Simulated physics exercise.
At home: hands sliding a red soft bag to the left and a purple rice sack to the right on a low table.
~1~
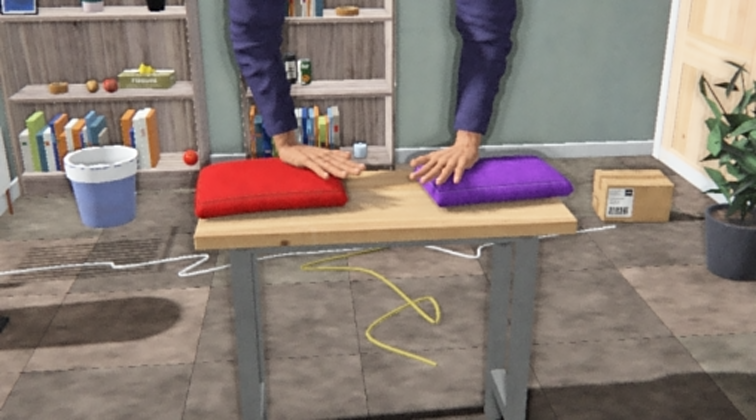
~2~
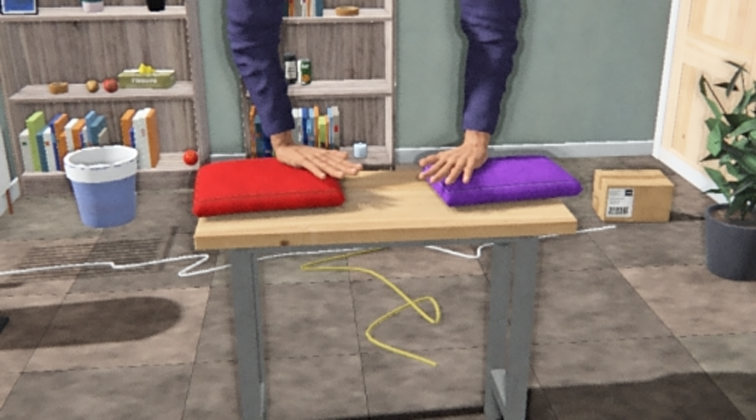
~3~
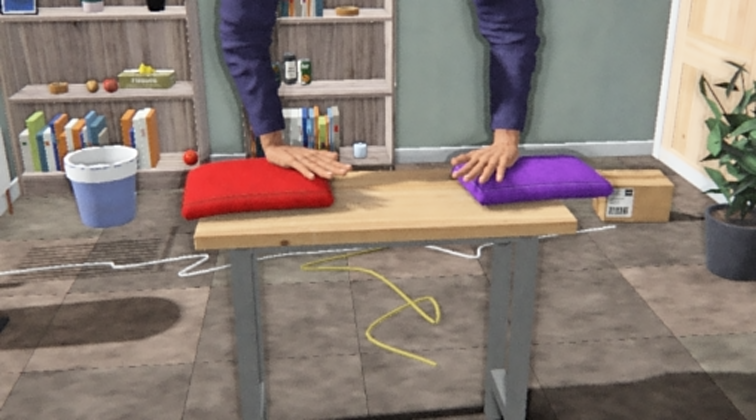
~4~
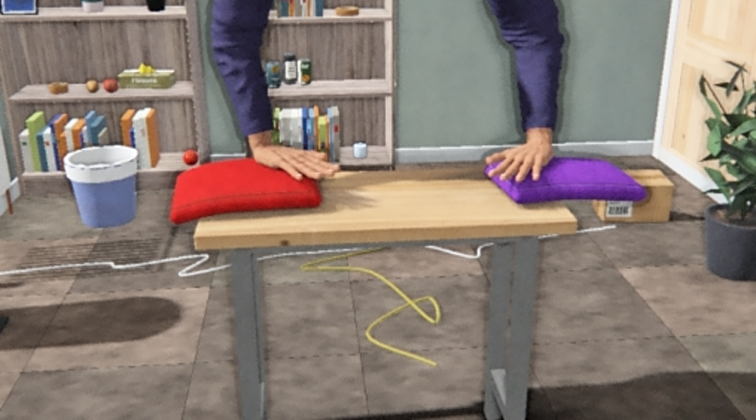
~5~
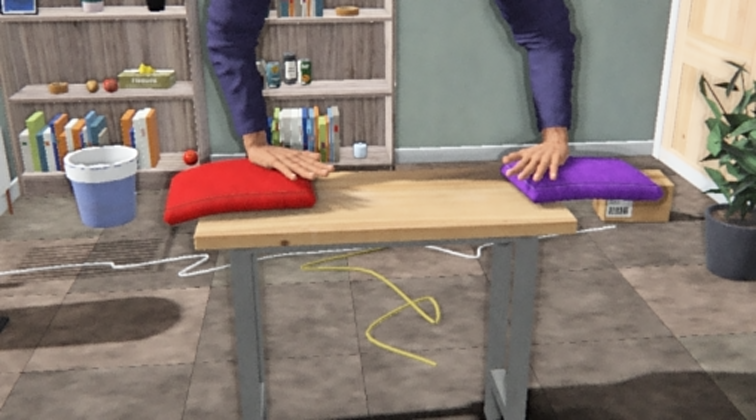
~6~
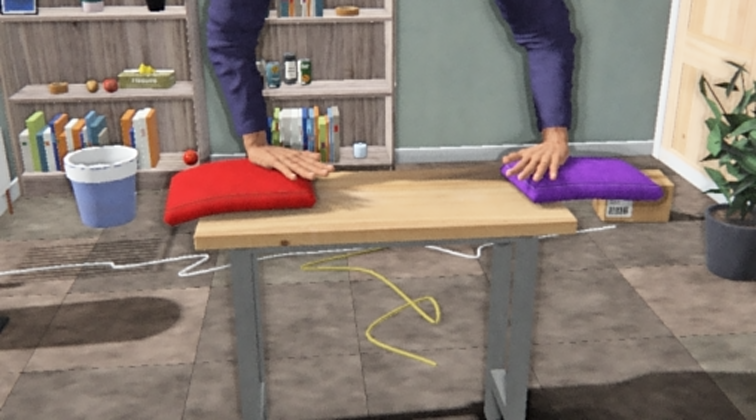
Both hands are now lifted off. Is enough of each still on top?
The red soft bag holds its place, the purple rice sack slumps off the end.
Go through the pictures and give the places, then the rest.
In the first picture, soft bag tip (200, 201); rice sack tip (560, 182).
In the second picture, soft bag tip (199, 200); rice sack tip (569, 182).
In the third picture, soft bag tip (188, 203); rice sack tip (599, 183).
In the fourth picture, soft bag tip (176, 207); rice sack tip (631, 188).
In the fifth picture, soft bag tip (171, 209); rice sack tip (648, 187).
In the sixth picture, soft bag tip (171, 209), about a third past the edge; rice sack tip (648, 187), well over half past the edge.
Then, 0.34 s later than the last view, soft bag at rest; rice sack falling near (578, 243).
Then, 0.62 s later than the last view, soft bag at rest; rice sack on the floor near (578, 412).
Finally, soft bag at rest; rice sack on the floor. The red soft bag stays up there and the purple rice sack tips over and falls.
